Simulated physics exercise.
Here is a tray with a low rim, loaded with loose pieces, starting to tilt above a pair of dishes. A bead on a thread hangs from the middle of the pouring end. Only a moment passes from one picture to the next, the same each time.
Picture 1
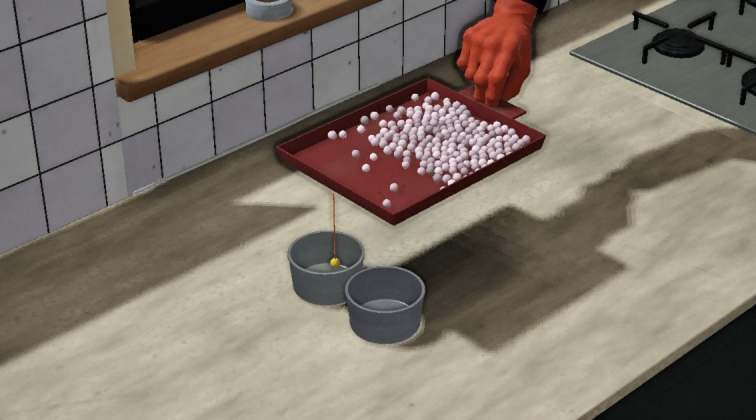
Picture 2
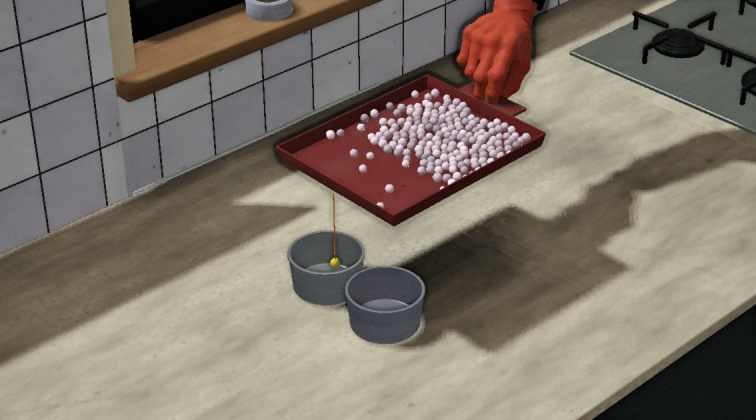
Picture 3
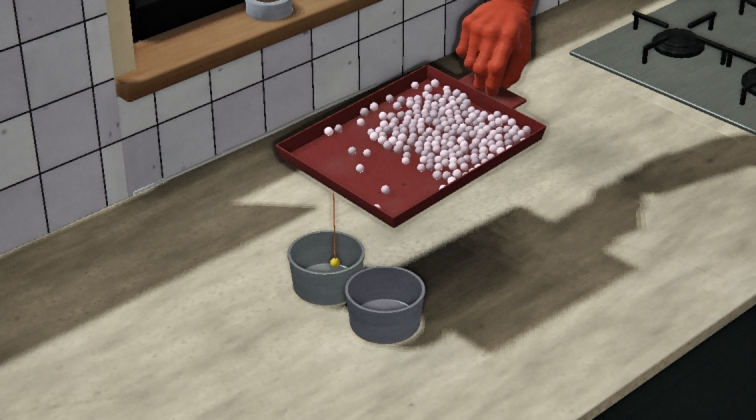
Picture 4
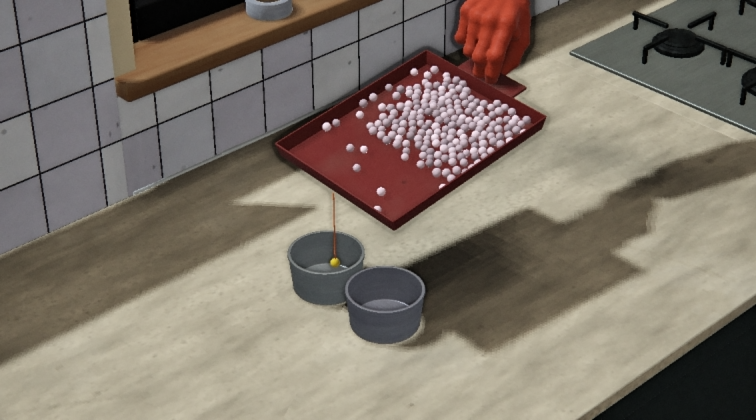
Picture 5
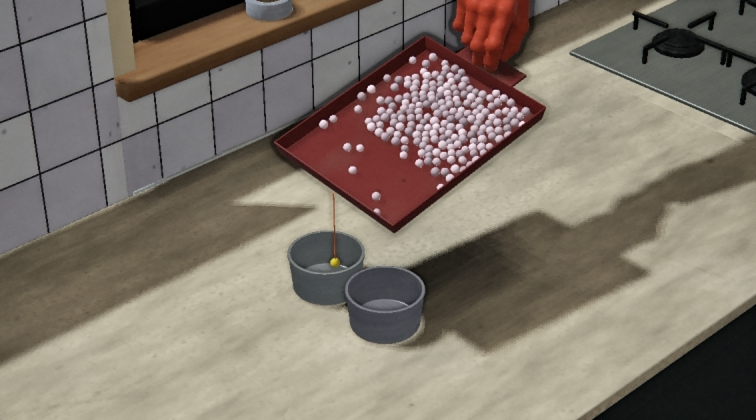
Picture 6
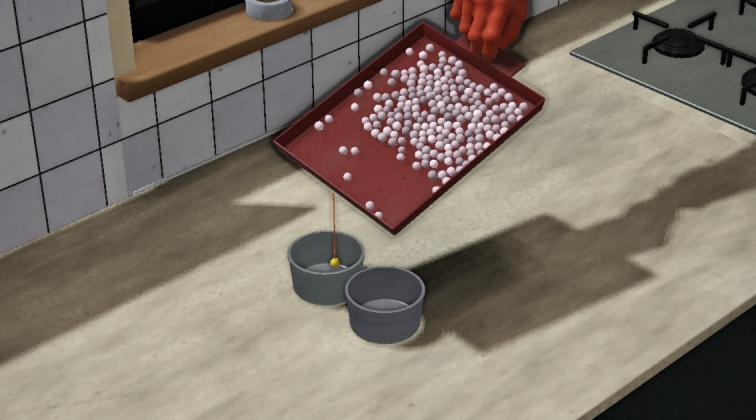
The clip opens on a red-gloved hand holding a low-rimmed red tray of small pale balls above two grey dishes on a counter, a yellow bead hanging on a thread. The hand steadily tilts the tray, its far side rising and its right front corner dipping slightly, while a few loose balls roll toward the lower edge.
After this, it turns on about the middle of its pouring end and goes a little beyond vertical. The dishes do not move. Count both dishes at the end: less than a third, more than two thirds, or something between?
The two hold under a third of the load.
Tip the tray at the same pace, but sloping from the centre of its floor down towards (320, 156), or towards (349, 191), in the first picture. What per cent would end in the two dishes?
Near 30 % and 0 %.
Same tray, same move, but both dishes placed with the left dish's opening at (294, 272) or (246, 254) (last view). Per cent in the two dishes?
In turn 60 and 0 in a hundred.
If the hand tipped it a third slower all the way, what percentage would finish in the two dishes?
Close to 20 per cent.
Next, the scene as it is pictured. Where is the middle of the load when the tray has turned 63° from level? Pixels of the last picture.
At about (379, 226).
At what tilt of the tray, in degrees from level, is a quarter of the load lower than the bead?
Roughly 65°.
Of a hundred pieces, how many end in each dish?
For the left dish some 0 %, for the right dish some 20 %.
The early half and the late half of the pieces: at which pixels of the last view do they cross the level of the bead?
Around (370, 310) and then (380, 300).
Soon, tray tipped steeply; about two thirds on the tray; a small part outside both; about a quarter in the air.
A while on, tray tipped past a quarter turn; a small part on the tray; a small part in the right dish; about two thirds outside both; a small part in the air.
Towards the end, tray tipped past a quarter turn; about a quarter in the right dish; most outside both.
Finally, tray tipped past a quarter turn; about a quarter in the right dish; none in the left dish; most outside both.
